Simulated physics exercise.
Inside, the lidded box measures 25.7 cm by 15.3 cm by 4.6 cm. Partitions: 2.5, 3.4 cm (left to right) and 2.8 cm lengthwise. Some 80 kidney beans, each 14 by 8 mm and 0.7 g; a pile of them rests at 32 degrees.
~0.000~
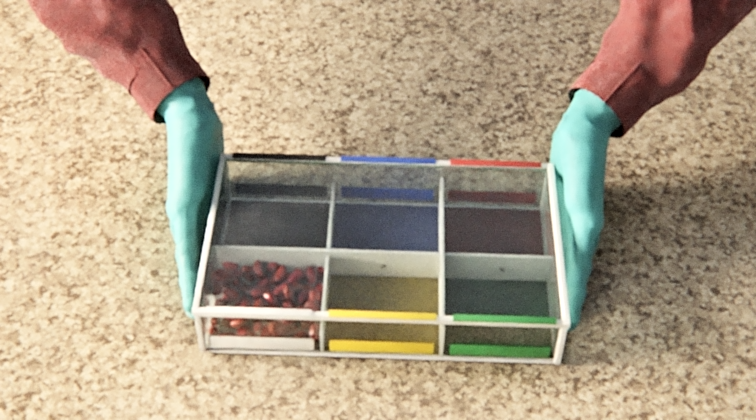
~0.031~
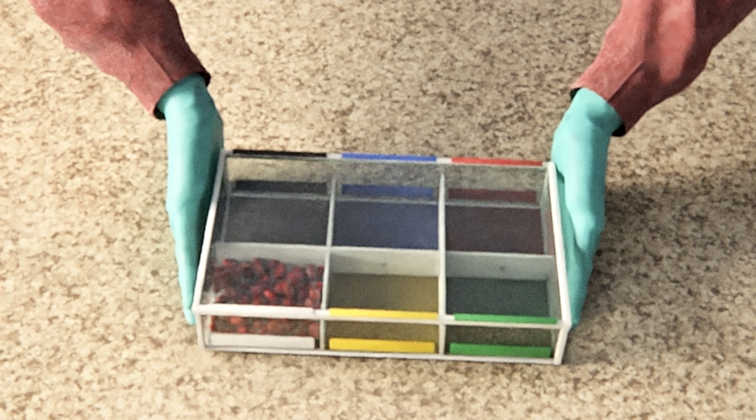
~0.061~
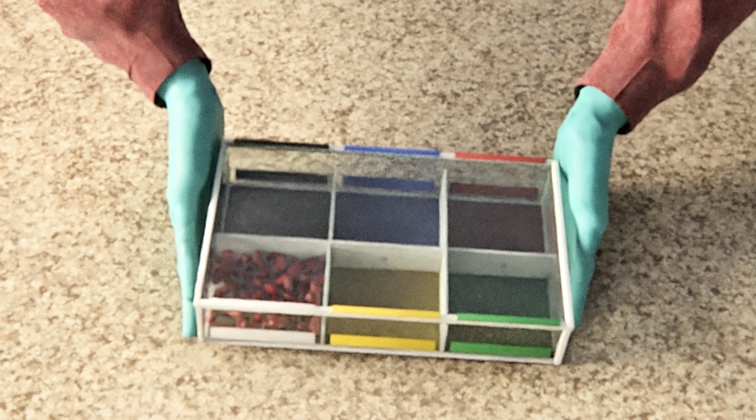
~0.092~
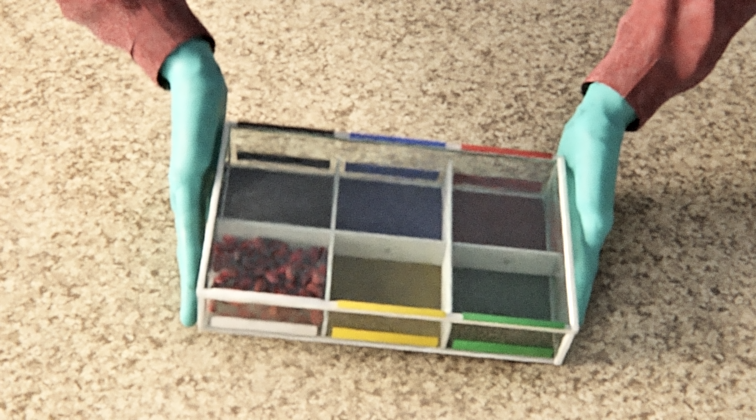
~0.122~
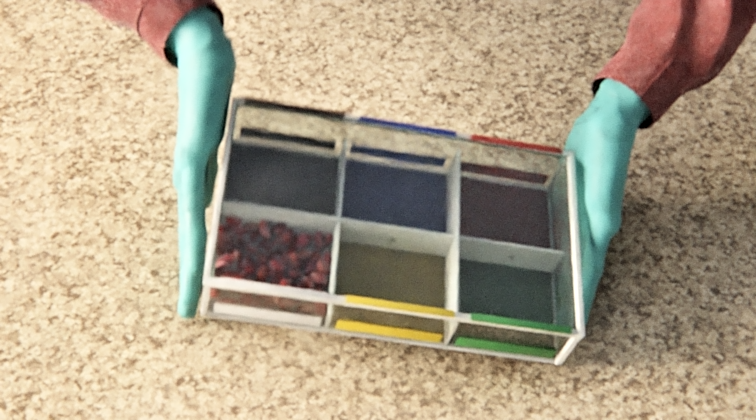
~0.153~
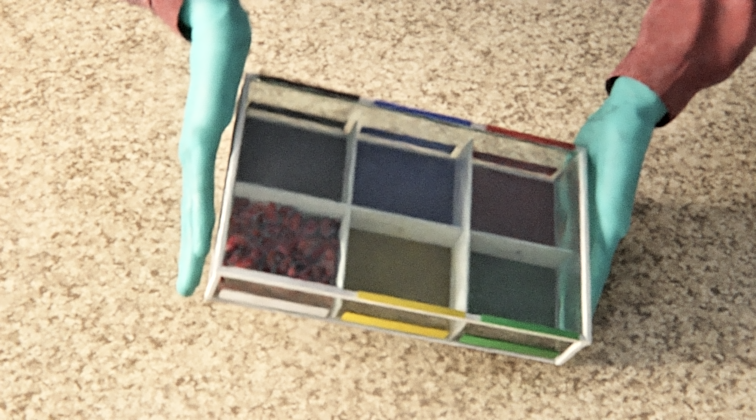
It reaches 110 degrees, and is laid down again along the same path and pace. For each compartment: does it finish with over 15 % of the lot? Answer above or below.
Red: Below, blue: Below, green: Below, yellow: Above, white: Above, black: Below.
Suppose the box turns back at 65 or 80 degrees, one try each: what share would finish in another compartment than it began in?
Some 20 and 40 per cent.
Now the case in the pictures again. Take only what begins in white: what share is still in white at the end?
Some 50 per cent.
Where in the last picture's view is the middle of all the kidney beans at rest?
Around (316, 327).
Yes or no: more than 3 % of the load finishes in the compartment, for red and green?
Red no, green yes.
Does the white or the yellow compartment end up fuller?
The white compartment.
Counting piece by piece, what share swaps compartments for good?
Some 45 per cent.
Then, at 0.62 s, tilt 110 degrees; yellow 20 %, white 80 %.
Then, at 0.94 s, tilt 46 degrees; green 10 %, yellow 35 %, white 55 %.
After 1.35 s, tilt 0 degrees; green 10 %, yellow 40 %, white 55 %.
By 1.7 s all is still; red 0 %, blue 0 %, green 10 %, yellow 40 %, white 55 %, black 0 %.
